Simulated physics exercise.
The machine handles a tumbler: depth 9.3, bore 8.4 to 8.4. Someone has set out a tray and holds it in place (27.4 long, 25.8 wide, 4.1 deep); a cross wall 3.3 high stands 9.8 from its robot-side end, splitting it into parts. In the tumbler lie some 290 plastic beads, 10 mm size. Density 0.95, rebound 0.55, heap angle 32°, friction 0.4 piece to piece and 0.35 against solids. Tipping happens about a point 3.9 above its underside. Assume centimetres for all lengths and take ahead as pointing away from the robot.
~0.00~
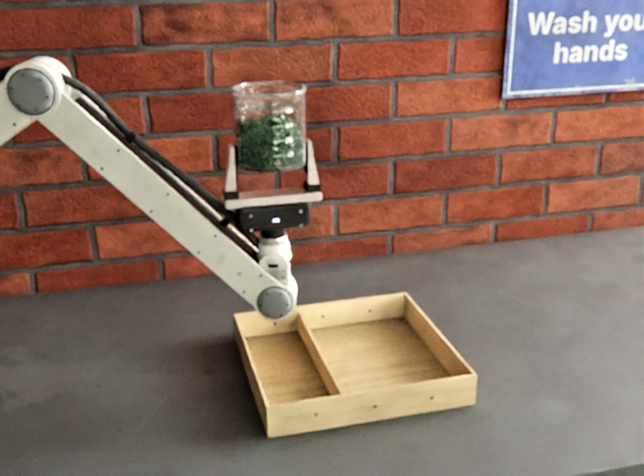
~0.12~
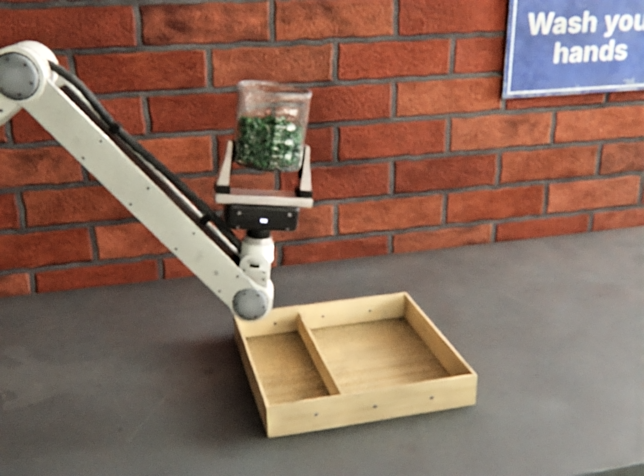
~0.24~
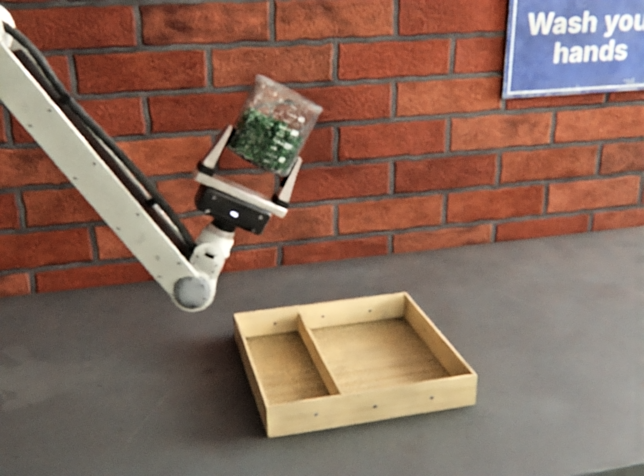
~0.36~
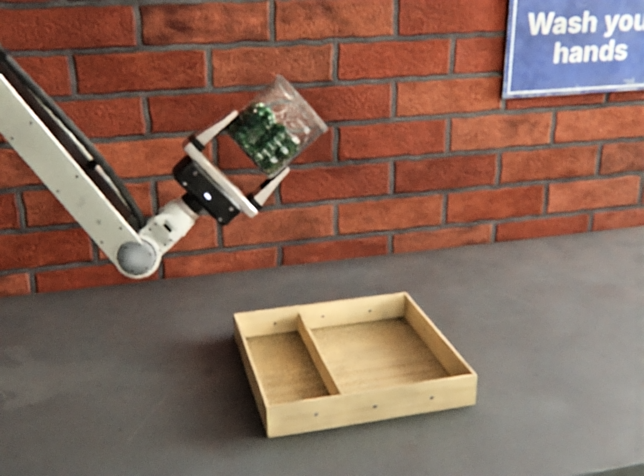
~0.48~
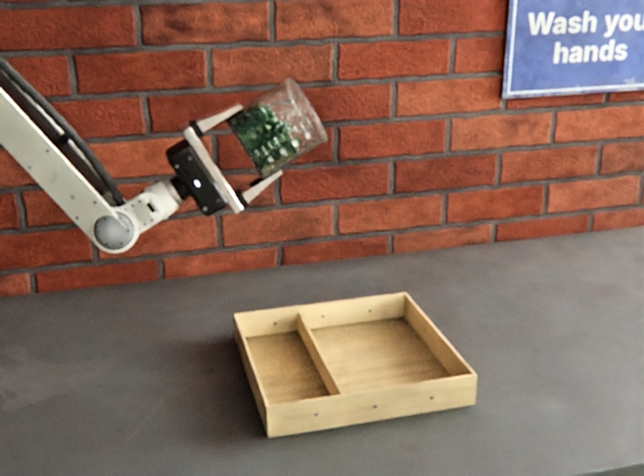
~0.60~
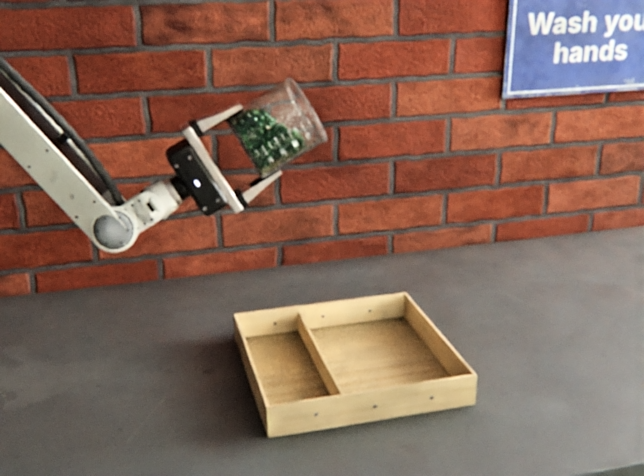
Robot arm tilting a clear tumbler of green beads to the right above a divided wooden tray, then holding it slanted.
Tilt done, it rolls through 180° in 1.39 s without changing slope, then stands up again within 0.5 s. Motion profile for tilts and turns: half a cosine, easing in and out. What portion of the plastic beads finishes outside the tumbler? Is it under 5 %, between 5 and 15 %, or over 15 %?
Under 5 %.
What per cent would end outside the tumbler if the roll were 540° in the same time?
In that case it would be around 0 percent.
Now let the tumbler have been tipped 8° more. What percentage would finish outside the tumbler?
5 %.
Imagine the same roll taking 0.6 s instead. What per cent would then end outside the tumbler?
It would come to around 0 percent.
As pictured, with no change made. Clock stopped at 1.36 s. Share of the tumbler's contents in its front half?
I'd say about 40 per cent sits in the front half.
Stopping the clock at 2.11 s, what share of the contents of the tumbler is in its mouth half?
About 25 percent is in the half nearer the mouth.
After 1.36 s, tipped 62°, highest piece 39 above the table; 293 in the tumbler.
After 2.11 s, tipped 53°, highest piece 38 above the table; 293 in the tumbler.
After 2.69 s, upright, highest piece 40 above the table; 293 in the tumbler.
After 3.39 s, upright, highest piece 40 above the table; 293 in the tumbler.
At rest, 293 in the tumbler. That is 0 % outside the tumbler.
